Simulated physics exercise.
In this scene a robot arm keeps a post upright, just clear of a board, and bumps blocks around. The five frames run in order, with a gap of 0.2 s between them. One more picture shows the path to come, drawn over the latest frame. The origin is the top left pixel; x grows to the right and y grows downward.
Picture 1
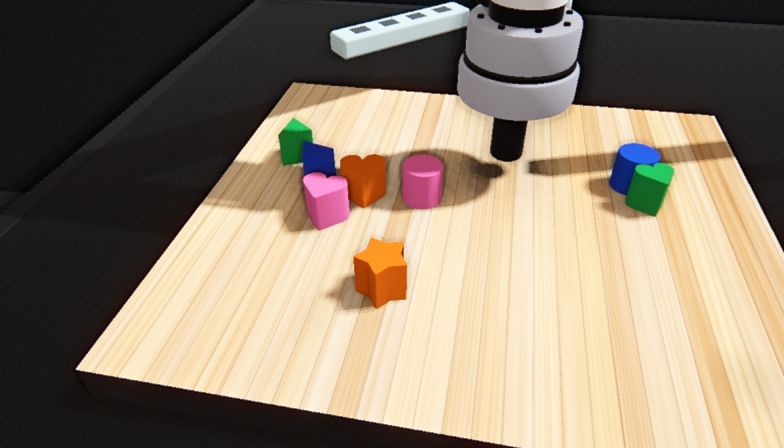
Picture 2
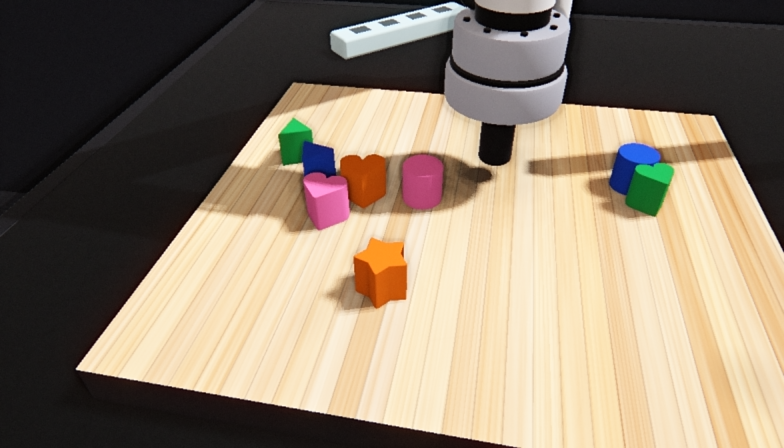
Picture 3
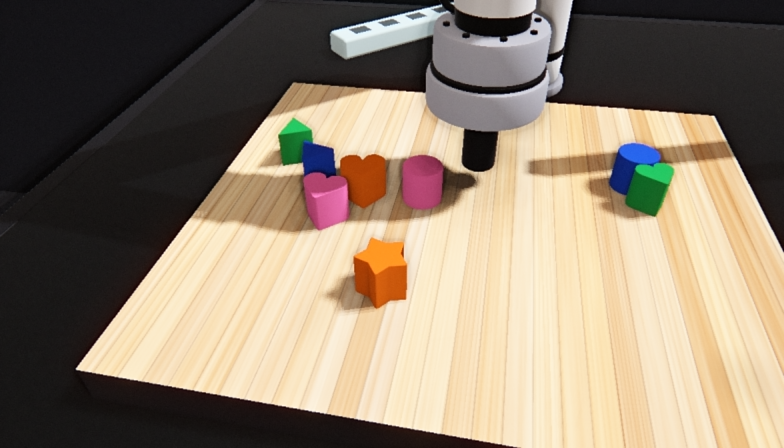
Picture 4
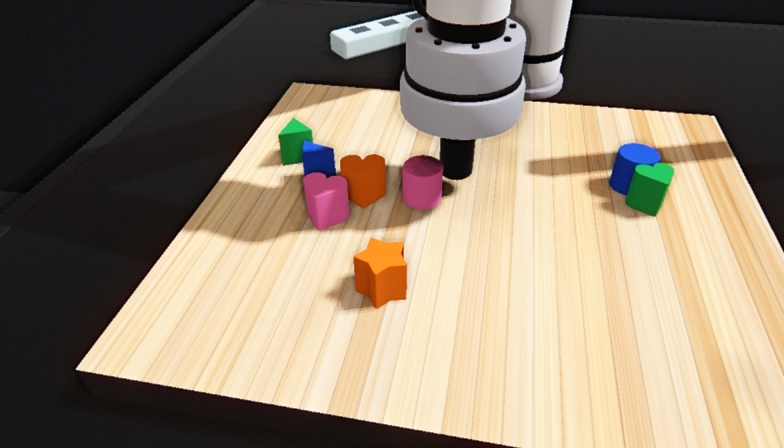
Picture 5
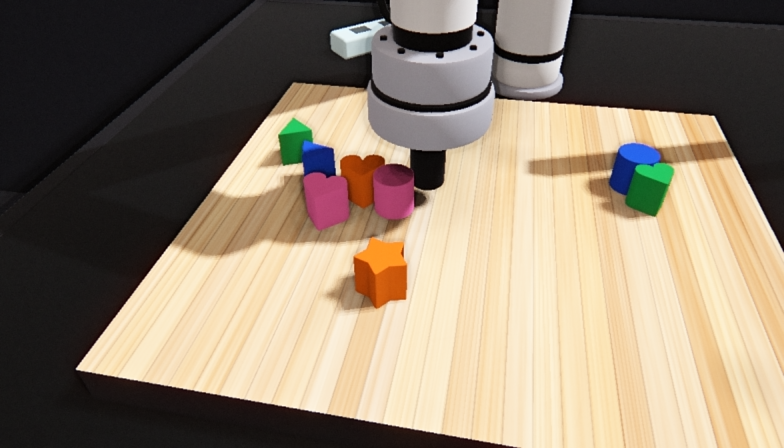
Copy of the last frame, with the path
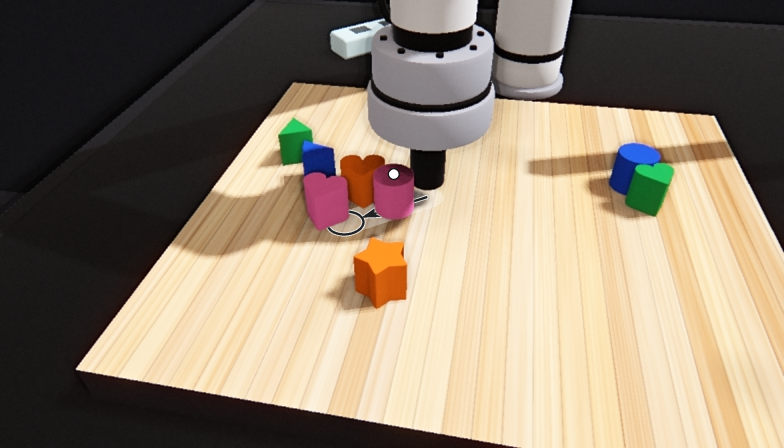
The clip opens on a robot arm with a dark post held just clear of a wooden board scattered with coloured blocks. The arm moves left toward the pink round block, then pushes it a short way left, close against the orange heart, while the other blocks stay put.
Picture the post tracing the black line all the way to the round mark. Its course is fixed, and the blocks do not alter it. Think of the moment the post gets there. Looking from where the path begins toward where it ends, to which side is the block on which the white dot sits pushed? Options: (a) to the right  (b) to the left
b: To the left.
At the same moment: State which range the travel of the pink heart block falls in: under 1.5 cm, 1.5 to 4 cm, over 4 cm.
It gets moved 1.5 to 4 cm.
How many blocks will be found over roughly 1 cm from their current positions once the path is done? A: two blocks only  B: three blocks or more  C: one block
Answer: A.
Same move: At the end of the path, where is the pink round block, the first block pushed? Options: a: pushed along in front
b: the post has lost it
Option a.
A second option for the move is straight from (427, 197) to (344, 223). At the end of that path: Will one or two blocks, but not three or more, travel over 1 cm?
In short: Yes.
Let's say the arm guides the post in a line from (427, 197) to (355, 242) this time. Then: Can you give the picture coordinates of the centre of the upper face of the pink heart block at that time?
It will end up at (291, 183).
The line goes straight from (427, 197) to (346, 223); the dot is on the pink round block.
What follows on the original path. Halfway along, post at (386, 195); pink heart block at (311, 185), turned 20° clockwise; orange heart block at (359, 162); pink round block at (354, 191).
At the end, post at (344, 207); blue three-sided block unmoved; pink heart block at (291, 193), turned 95° clockwise; orange heart block at (358, 162), turned 15° clockwise; pink round block at (318, 210).
